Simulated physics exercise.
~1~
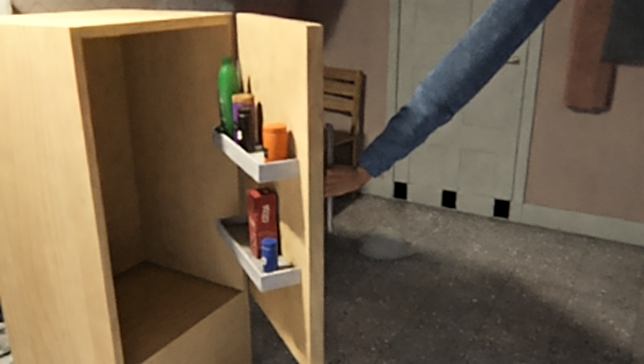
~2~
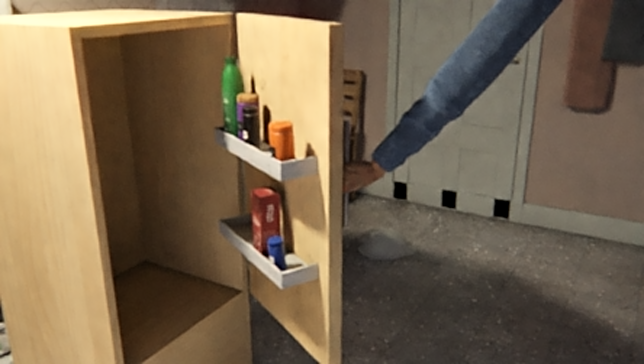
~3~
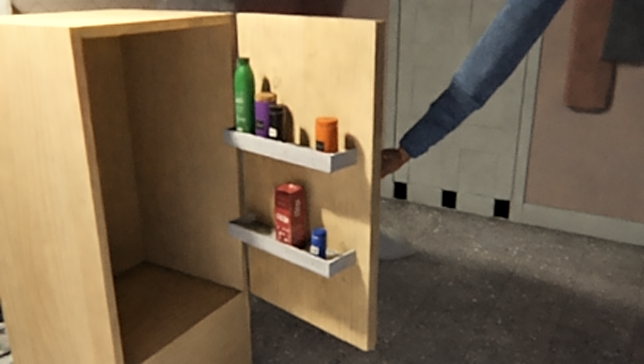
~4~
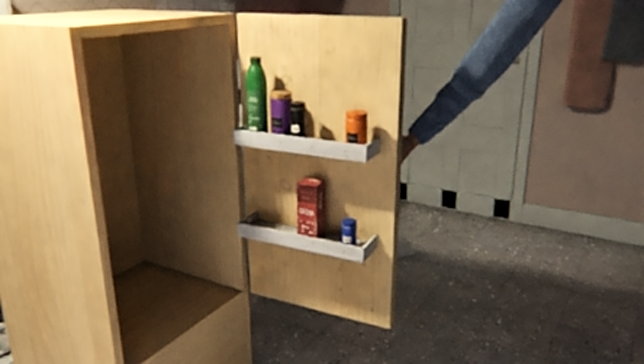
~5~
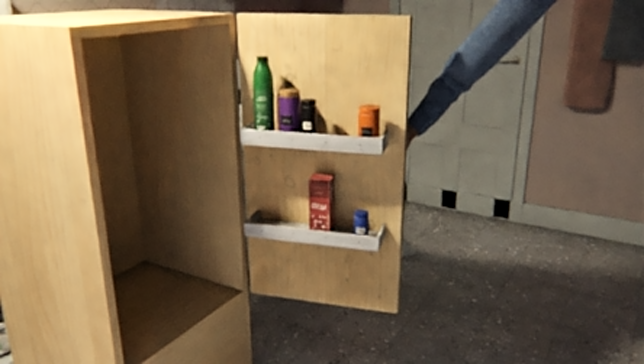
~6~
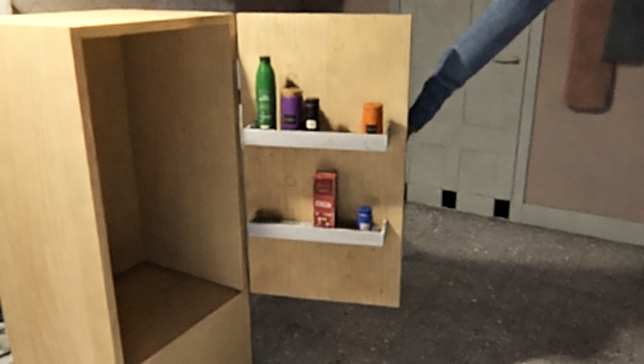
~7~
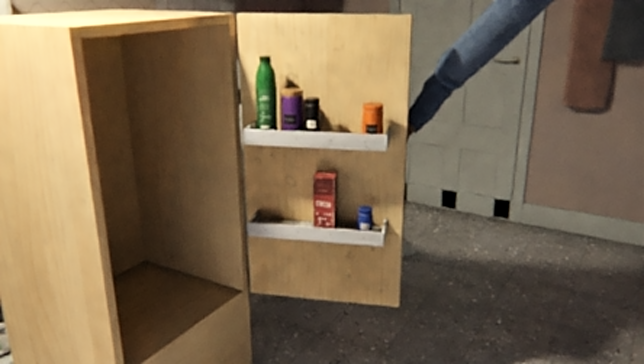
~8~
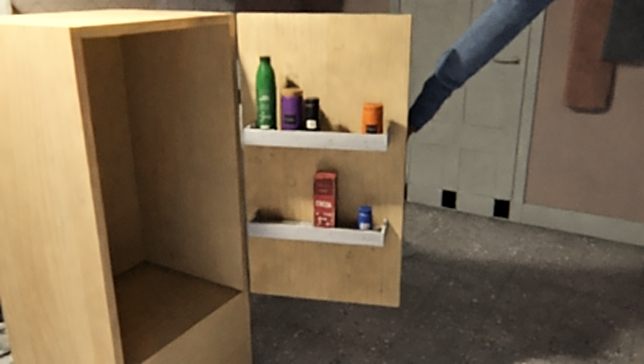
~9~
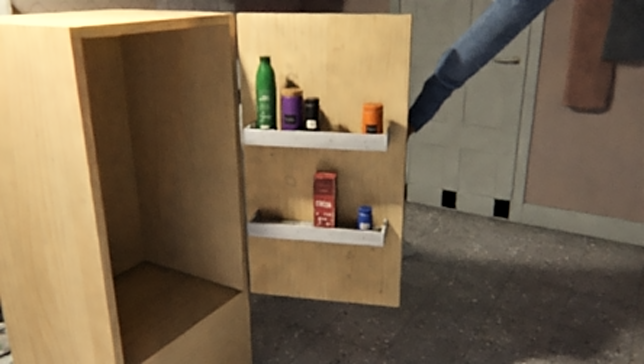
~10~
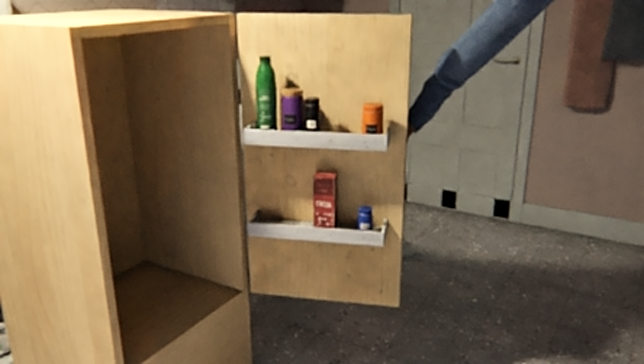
A pale wooden cupboard stands open on the left of a dim room, seen from the front and slightly above, its inside empty. Its door carries two light racks, the upper holding a green bottle, a purple jar, a black shaker and an orange jar, the lower a red carton and a small blue shaker. An arm in a blue sleeve, reaching in from the upper right, swings the door wider to the right, turning its inner face into view. The door slows and stops. At the end it stands still with all six items upright in the racks, the arm still at its edge.
